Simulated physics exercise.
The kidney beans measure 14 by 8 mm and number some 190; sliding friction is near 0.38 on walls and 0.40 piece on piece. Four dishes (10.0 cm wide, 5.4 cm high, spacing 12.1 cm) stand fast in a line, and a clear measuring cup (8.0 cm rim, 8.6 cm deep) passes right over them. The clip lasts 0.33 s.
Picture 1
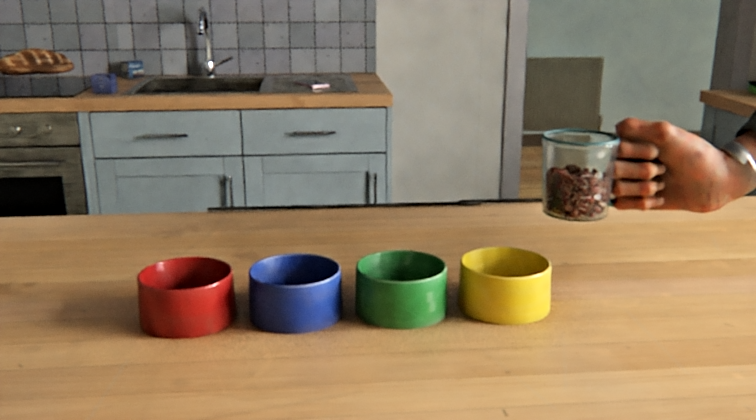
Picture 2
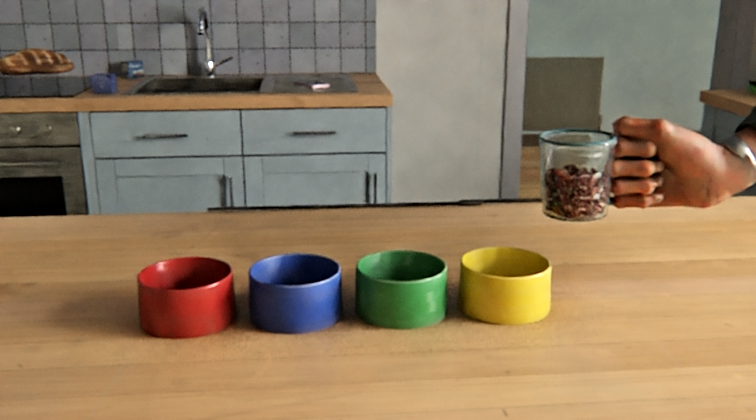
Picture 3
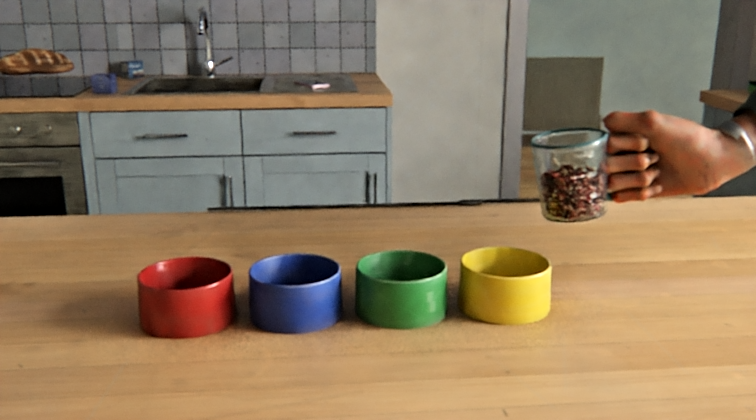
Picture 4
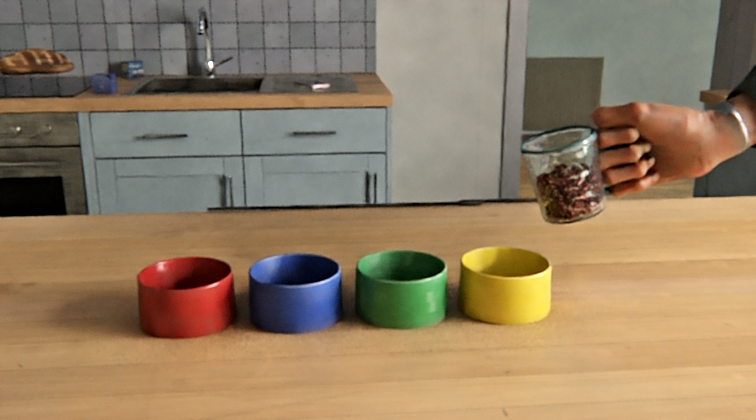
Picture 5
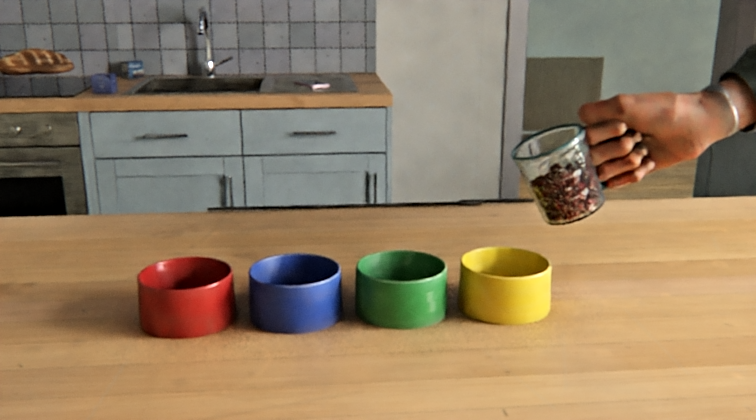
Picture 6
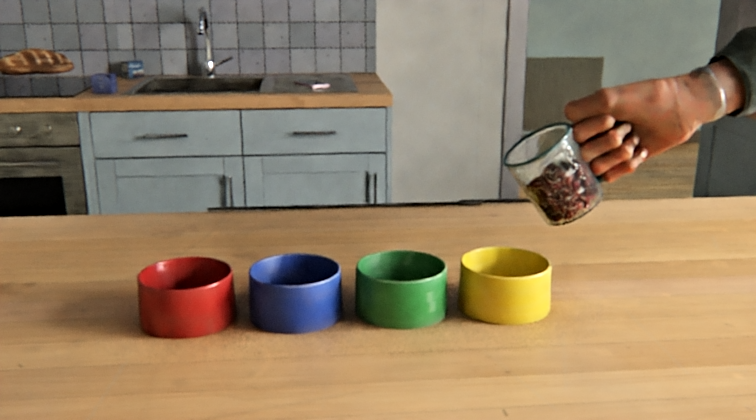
A hand held a clear measuring cup of kidney beans above the right end of a row of four coloured dishes, then gradually tilted it to the left while moving it slightly that way.
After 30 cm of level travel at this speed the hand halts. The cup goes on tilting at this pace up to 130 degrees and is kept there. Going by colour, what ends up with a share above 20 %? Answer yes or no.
Red dish: No; blue dish: No; green dish: Yes; yellow dish: No; on the counter: Yes.
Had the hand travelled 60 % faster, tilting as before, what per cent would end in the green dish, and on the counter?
Then: Green 100, counter 0.
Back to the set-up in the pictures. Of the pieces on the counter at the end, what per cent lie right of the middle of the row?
Roughly 100 per cent.
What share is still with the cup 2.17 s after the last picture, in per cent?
About 0 per cent.
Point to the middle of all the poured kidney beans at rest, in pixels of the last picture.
Around (411, 301).
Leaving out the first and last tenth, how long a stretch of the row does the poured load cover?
Some 11 cm.
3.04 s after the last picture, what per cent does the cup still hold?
Roughly 0 per cent.
Then, 1.30 s after the last picture, tilt 130 degrees; cup holds 0 %, green 60 %.
Then, 2.17 s after the last picture, tilt 130 degrees; cup holds 0 %, green 60 %.
Then, 3.04 s after the last picture, tilt 130 degrees; cup holds 0 %, green 60 %.
In the end, red 0 %, blue 0 %, green 60 %, yellow 0 %, counter 40 %.
